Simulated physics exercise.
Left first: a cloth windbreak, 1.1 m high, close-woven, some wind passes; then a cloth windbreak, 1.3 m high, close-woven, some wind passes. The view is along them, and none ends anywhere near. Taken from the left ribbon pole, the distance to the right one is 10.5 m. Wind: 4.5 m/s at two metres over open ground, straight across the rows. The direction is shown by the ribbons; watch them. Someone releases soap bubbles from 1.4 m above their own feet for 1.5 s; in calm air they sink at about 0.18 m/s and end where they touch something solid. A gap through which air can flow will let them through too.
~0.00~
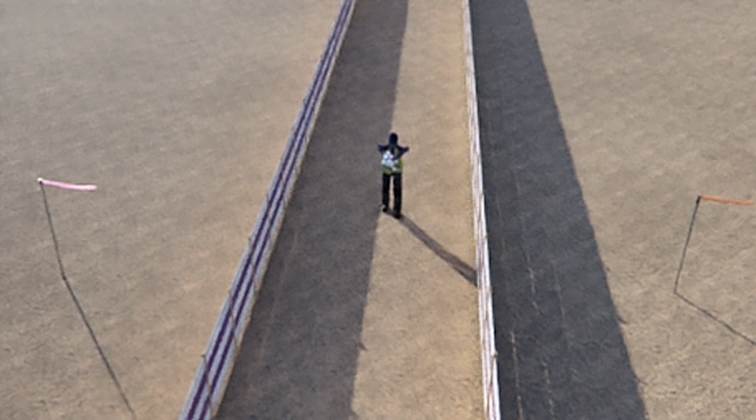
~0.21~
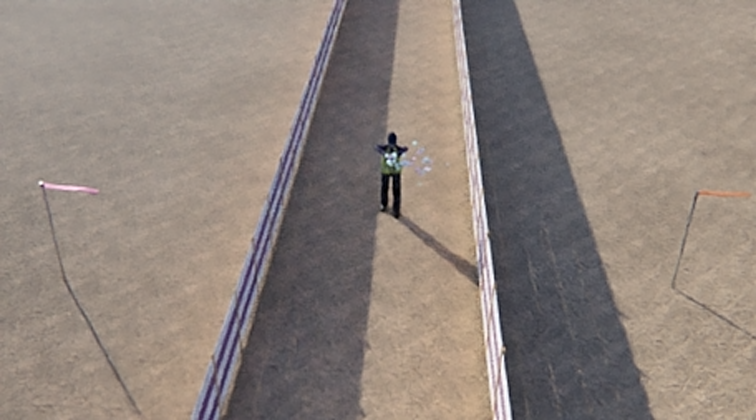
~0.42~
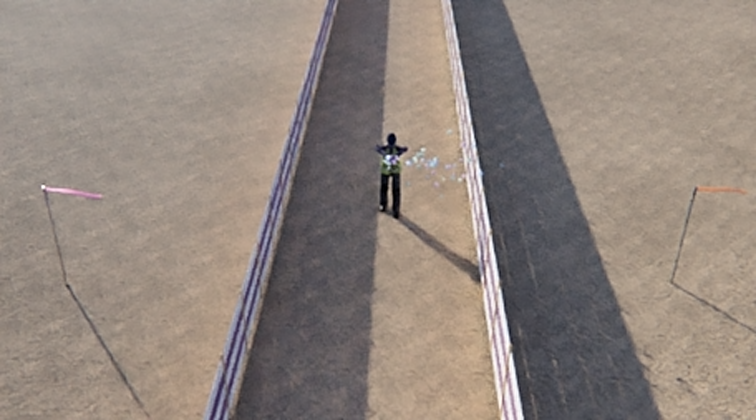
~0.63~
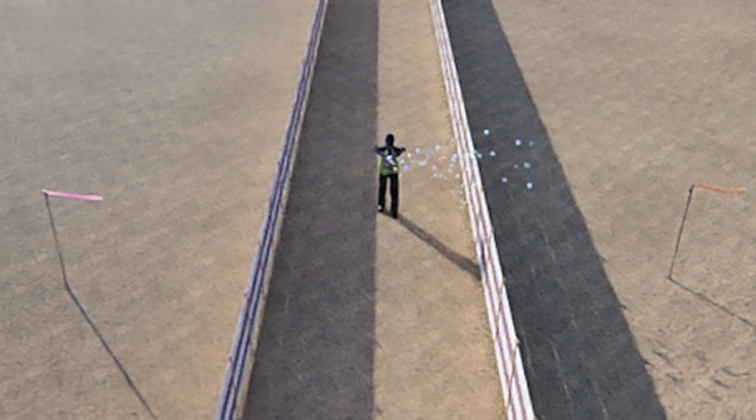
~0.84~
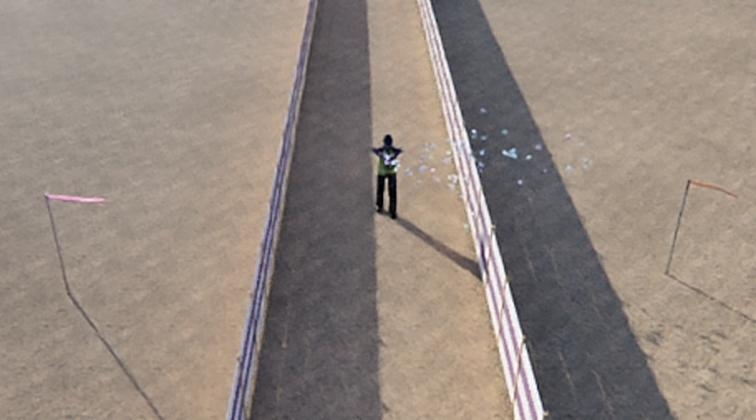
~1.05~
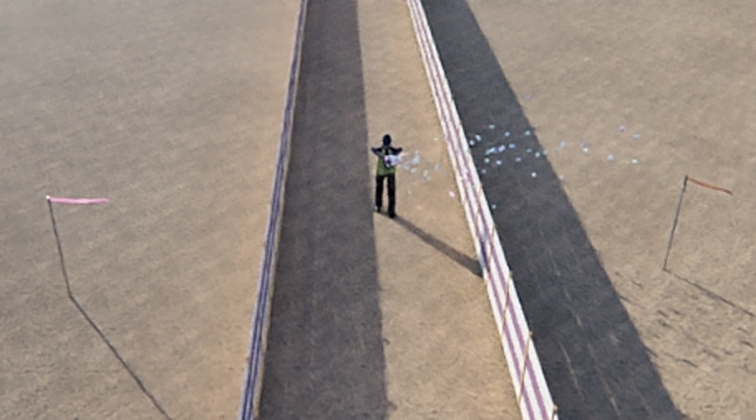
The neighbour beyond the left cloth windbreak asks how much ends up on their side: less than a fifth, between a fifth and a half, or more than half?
On the far side: Only a small sliver.
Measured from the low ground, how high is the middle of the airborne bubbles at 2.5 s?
Middle height: Approx. 1.2 m.
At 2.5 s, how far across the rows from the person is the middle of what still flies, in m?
That distance is some 3.5 m.
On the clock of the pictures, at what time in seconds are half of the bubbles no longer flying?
I'd say it happens close to 7.5 seconds.
After 2.5 s, 0 % is beyond the left cloth windbreak; 4 % has touched down or left; the middle of what still flies is 1.3 m above the low ground, near (576, 167).
After 4.0 s, 0 % is beyond the left cloth windbreak; 16 % has touched down or left; the middle of what still flies is 1.0 m above the low ground, near (749, 178).
After 8.0 s, 0 % is beyond the left cloth windbreak; 54 % has touched down or left.
After 20.0 s, 0 % is beyond the left cloth windbreak; 99 % has touched down or left.
After 45.0 s, 0 % is beyond the left cloth windbreak; 100 % has touched down or left.
